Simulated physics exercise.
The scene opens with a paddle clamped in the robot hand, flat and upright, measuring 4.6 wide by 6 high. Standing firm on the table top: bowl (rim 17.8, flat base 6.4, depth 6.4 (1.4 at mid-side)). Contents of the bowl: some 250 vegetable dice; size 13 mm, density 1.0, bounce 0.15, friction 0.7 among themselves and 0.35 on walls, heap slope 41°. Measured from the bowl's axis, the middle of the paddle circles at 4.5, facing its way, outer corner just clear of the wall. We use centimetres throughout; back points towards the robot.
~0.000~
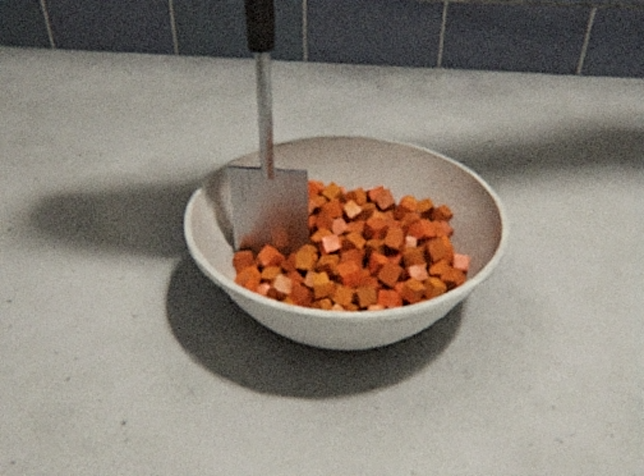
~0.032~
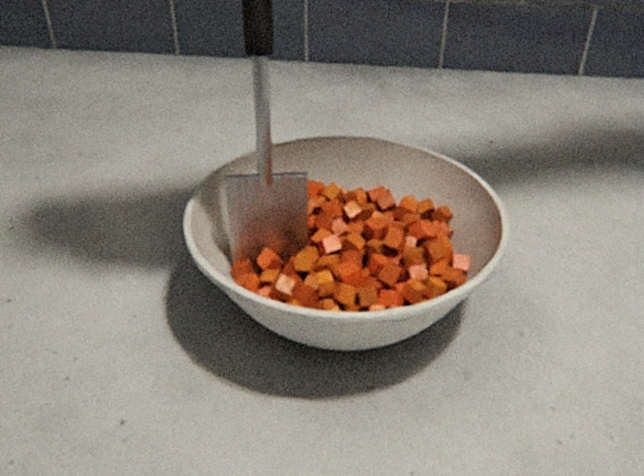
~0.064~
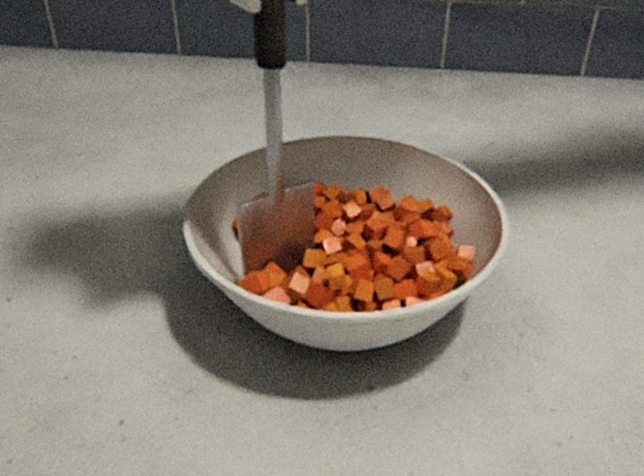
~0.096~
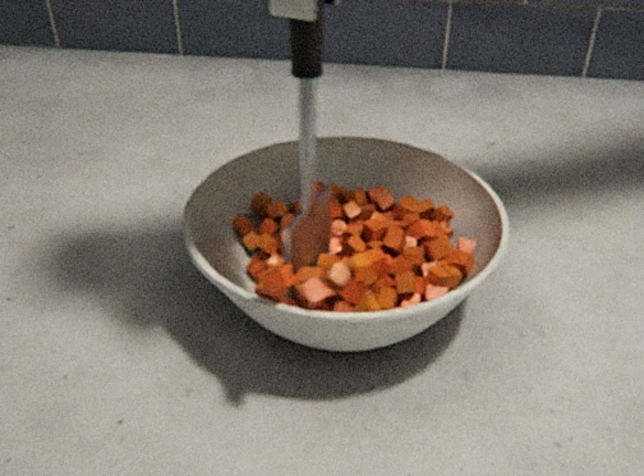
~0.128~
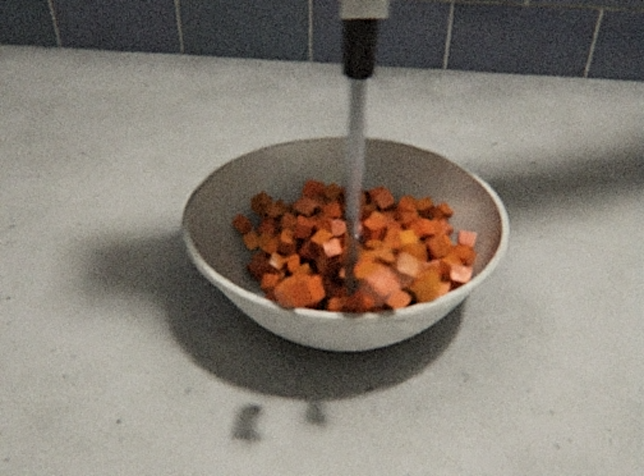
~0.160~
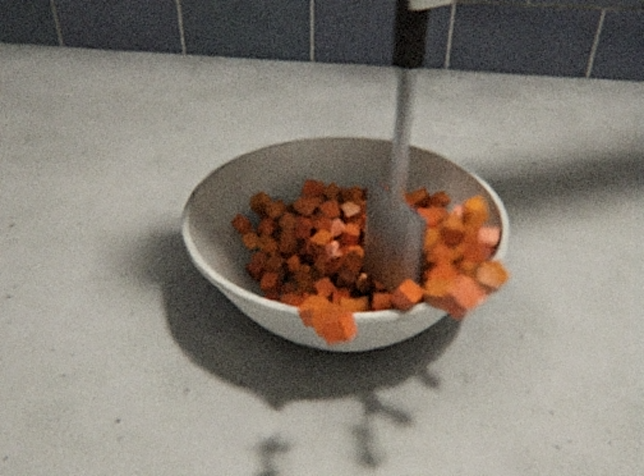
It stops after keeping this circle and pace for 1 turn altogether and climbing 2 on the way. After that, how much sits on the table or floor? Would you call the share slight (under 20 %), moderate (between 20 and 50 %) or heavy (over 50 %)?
I would call it moderate.
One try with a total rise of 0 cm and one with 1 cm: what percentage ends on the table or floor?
I'd reckon around 40 and 35 per cent.
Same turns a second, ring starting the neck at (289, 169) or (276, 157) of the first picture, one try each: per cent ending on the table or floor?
I'd put it at around 30 and 30 percent.
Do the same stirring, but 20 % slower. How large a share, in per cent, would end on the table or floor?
About 20 percent, I'd say.
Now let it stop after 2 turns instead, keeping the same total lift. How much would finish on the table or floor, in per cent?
Estimate: About 40 percent.
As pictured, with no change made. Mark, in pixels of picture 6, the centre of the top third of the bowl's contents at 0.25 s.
Roughly pixel (394, 191).
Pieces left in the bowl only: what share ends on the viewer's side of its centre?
Estimate: Some 55 %.
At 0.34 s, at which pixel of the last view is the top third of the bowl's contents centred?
The centre lies near (287, 203) in the last picture.
After 0.25 s, 215° round, highest piece 11 above the table; 215 in the bowl, 1 on the table or floor, 31 in flight or on the tool.
After 0.34 s, 299° round, highest piece 10 above the table; 193 in the bowl, 23 on the table or floor, 31 in flight or on the tool.
After 0.58 s, 0° round, highest piece 5 above the table; 176 in the bowl, 71 on the table or floor.
After 1.28 s, 0° round, highest piece 5 above the table; 176 in the bowl, 71 on the table or floor.
In the end, 176 in the bowl, 71 on the table or floor. That is 29 % on the table or floor.
